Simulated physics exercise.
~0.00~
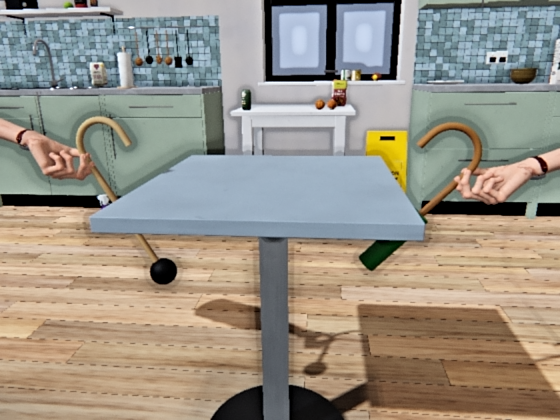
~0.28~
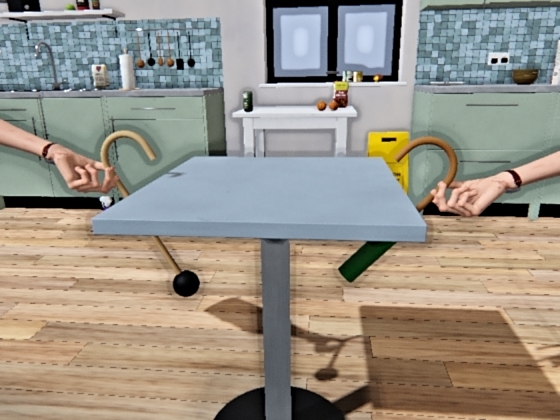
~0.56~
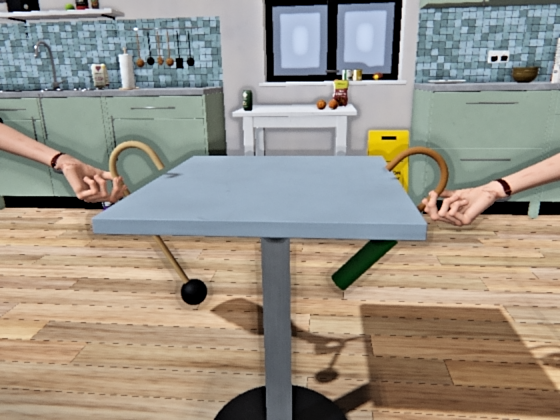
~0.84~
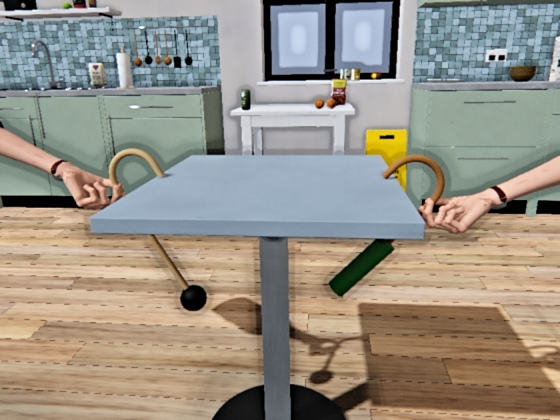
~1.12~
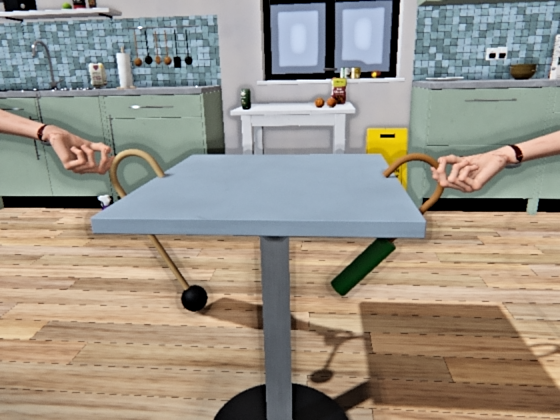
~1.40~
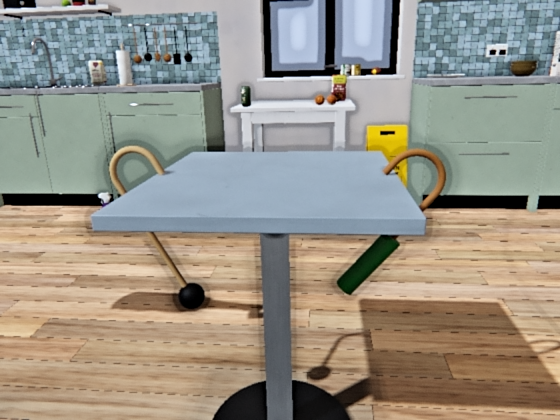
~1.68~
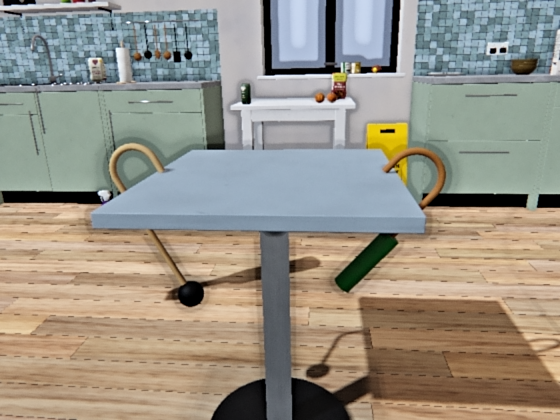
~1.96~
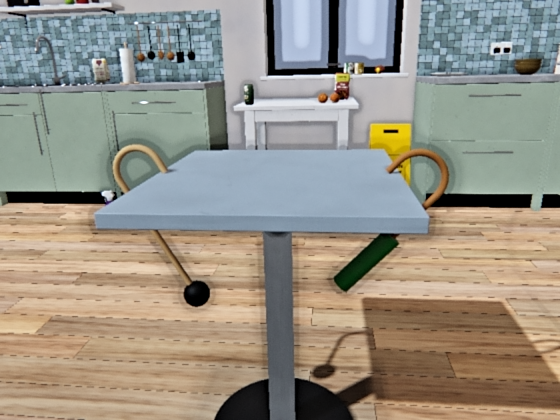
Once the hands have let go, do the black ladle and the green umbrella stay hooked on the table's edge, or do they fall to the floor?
Both stay hooked. The black ladle keeps hanging from the left edge of the table and the green umbrella keeps hanging from the right edge.
